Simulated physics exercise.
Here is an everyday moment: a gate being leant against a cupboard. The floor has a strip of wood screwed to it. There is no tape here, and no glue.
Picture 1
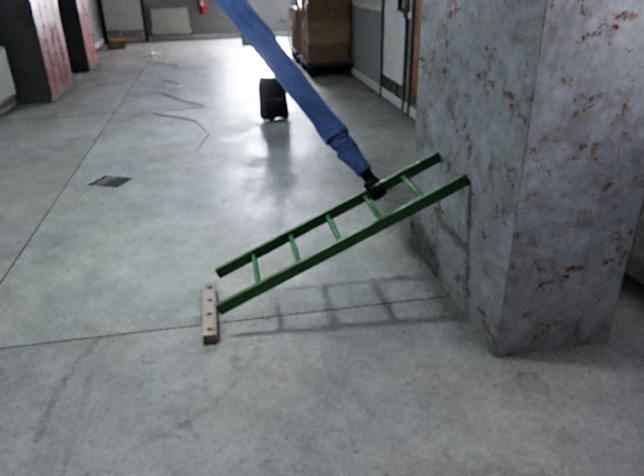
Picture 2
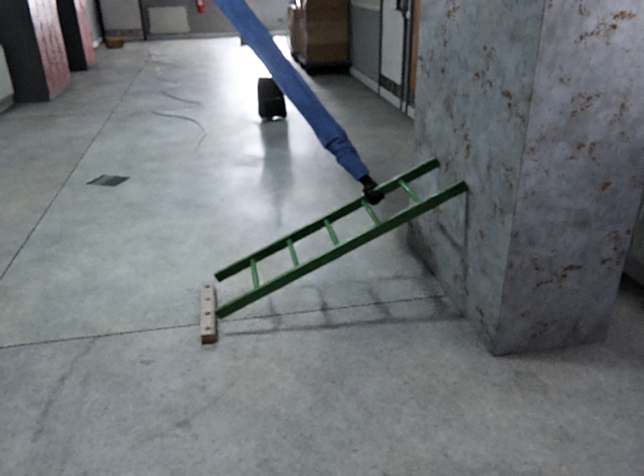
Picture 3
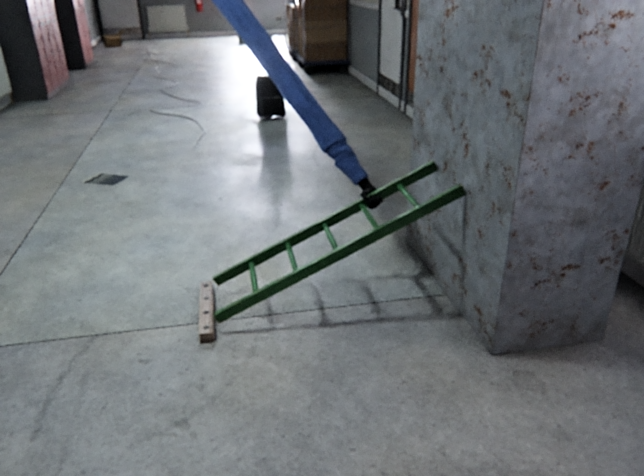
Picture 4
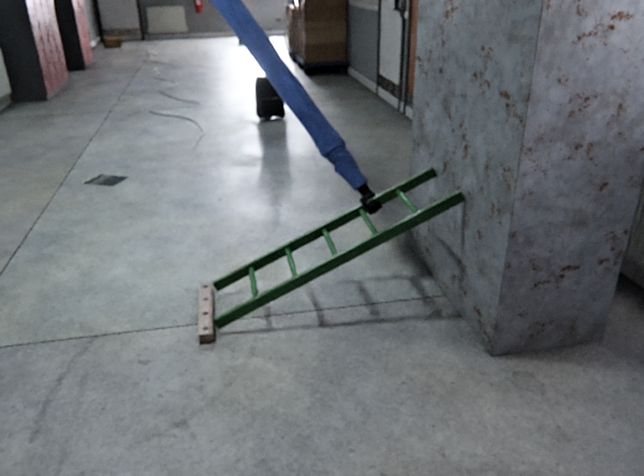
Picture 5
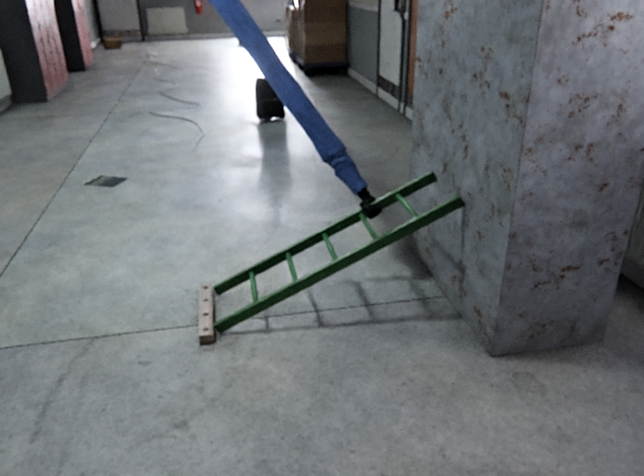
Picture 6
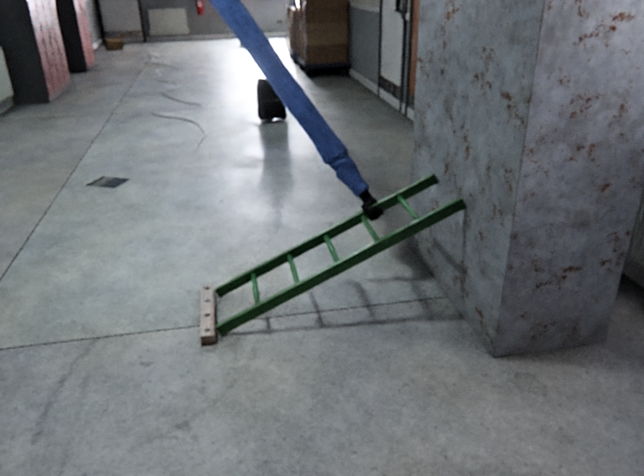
In a wide hallway with a grey floor, a blue-covered arm held a green ladder-like gate slanted between a wooden strip and a grey block, and lowered its raised right end slightly.
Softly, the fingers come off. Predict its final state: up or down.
Final state: Up.
Then, 0.14 s later than the last frame, green gate at rest near (332, 251).
When it is over, the green gate holds its place, near (332, 252).
